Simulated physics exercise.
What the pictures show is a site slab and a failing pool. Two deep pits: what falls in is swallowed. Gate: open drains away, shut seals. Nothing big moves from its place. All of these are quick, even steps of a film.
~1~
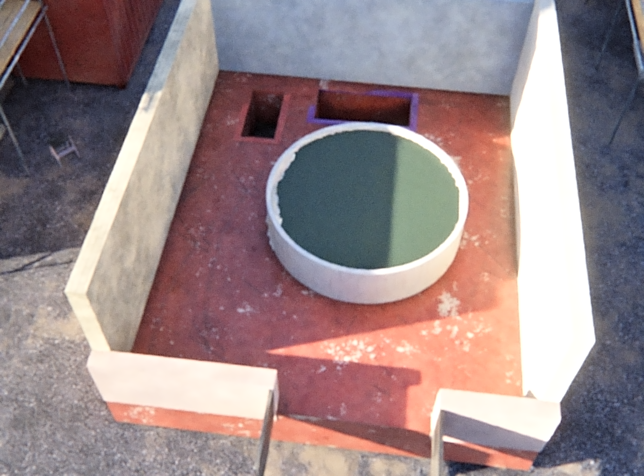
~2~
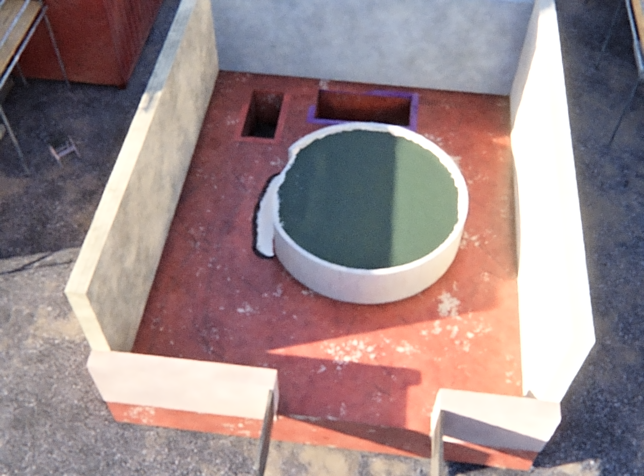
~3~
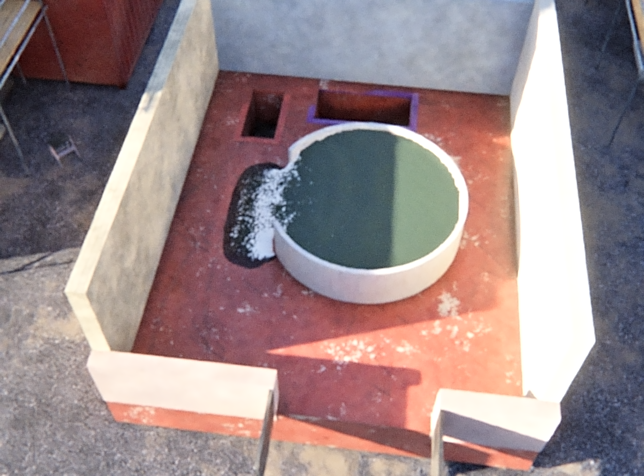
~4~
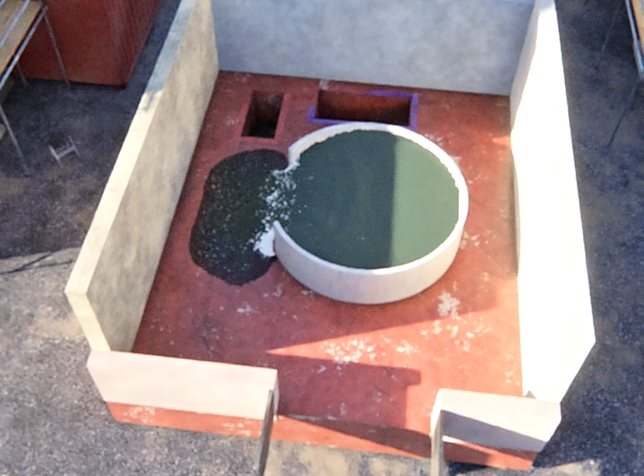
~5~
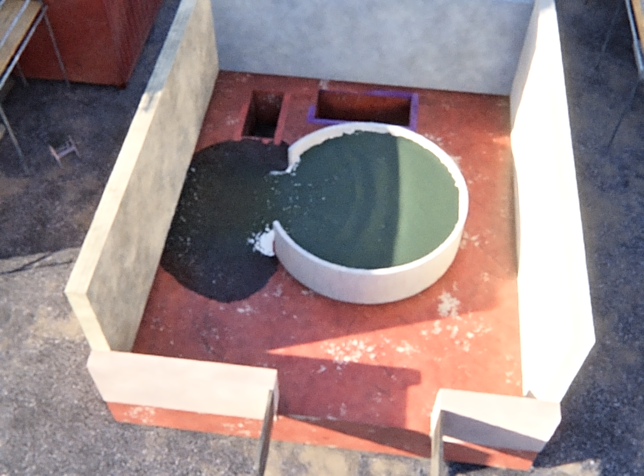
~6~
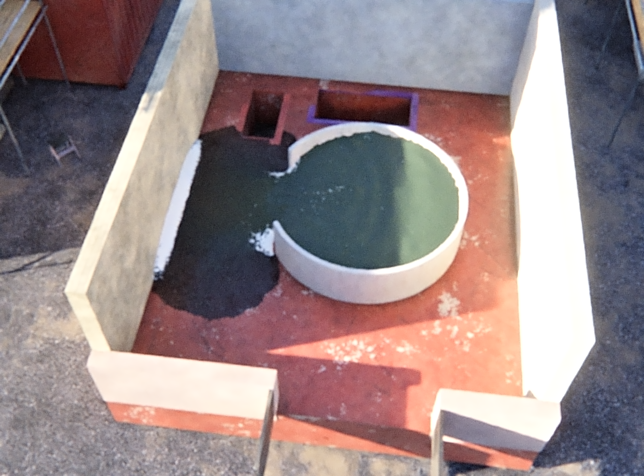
On a walled red slab, dark water bursts from the round pool's left side and spreads to the left wall.
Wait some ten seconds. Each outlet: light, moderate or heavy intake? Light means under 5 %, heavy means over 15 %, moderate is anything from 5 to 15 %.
Intake - gate: Moderate, purple pit: Moderate, red pit: Heavy.
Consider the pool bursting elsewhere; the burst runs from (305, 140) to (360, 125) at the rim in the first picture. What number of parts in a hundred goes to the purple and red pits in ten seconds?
Purple takes 30 in a hundred, red takes 30 in a hundred.
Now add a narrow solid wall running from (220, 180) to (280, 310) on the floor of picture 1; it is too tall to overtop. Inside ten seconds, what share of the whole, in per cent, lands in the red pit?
Share for red - 35 in a hundred.
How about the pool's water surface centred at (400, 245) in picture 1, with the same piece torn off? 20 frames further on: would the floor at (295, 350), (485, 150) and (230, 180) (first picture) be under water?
So, first one got wet, second one stays dry, third one got wet.
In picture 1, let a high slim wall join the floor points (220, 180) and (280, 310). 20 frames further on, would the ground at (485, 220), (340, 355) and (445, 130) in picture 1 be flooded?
Going spot by spot: High and dry, then drenched, then high and dry.
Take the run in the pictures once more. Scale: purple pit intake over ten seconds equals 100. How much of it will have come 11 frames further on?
About 0 per cent.
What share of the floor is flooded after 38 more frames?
That should be about 80 %.
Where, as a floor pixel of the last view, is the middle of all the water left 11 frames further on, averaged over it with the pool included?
The spot I would choose is (299, 221).
A moment on, water covers 25 % of the floor; the gate 0 %, the purple pit 0 %, the red pit 0 %.
Next, water covers 35 % of the floor; the gate 0 %, the purple pit 0 %, the red pit 2 %.
Then, water covers 60 % of the floor; the gate 0 %, the purple pit 2 %, the red pit 7 %.
Later, water covers 80 % of the floor; the gate 3 %, the purple pit 5 %, the red pit 16 %.
In the end, water covers 95 % of the floor; the gate 8 %, the purple pit 9 %, the red pit 23 %.
